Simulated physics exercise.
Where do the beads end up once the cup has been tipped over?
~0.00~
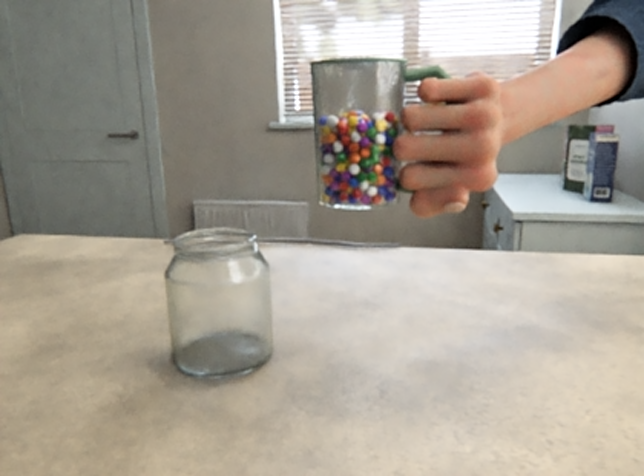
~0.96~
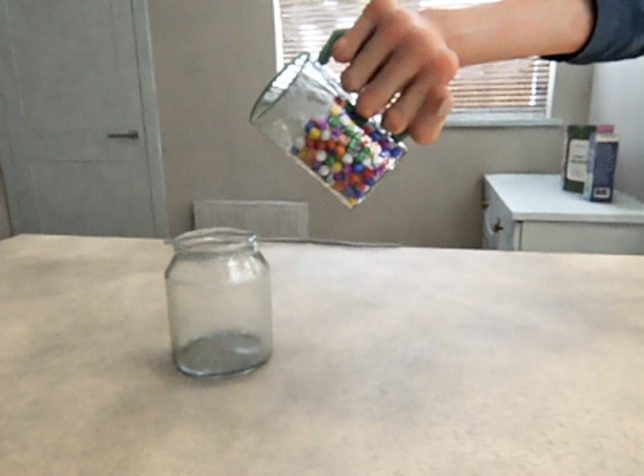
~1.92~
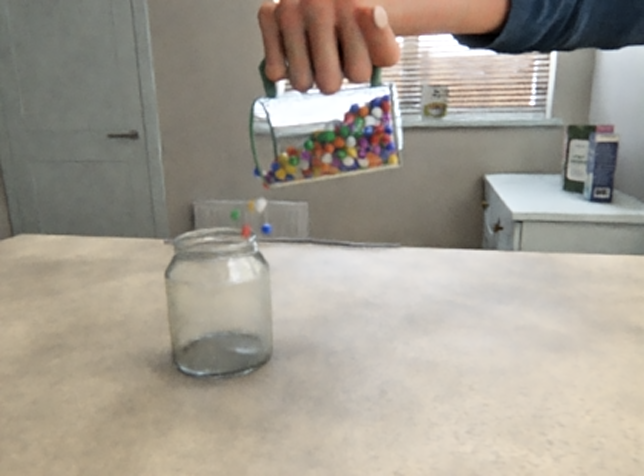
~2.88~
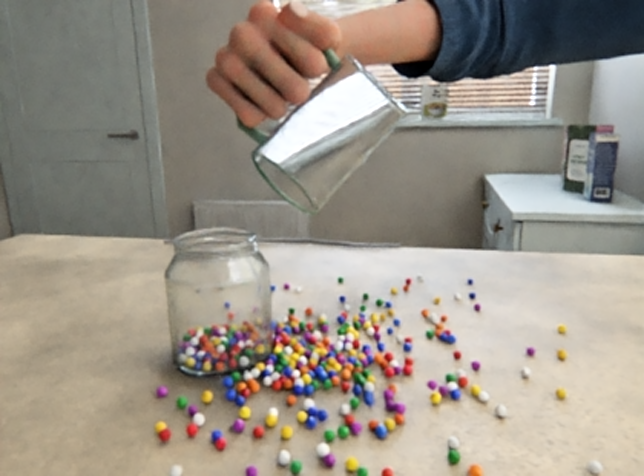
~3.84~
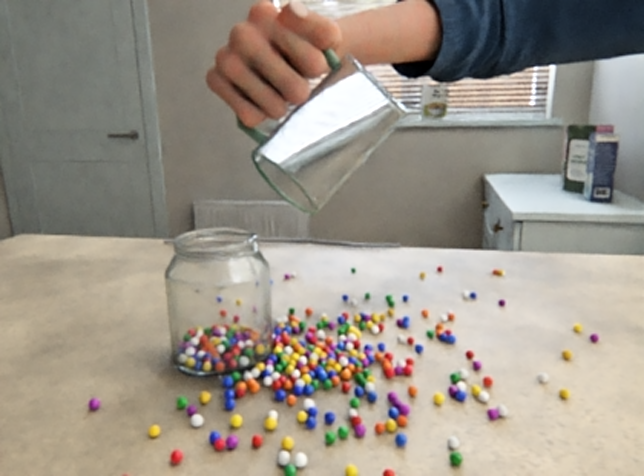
Most of the beads end up spilt across the table, while a smaller part lies in the bottom of the jar and hardly any remain in the cup.
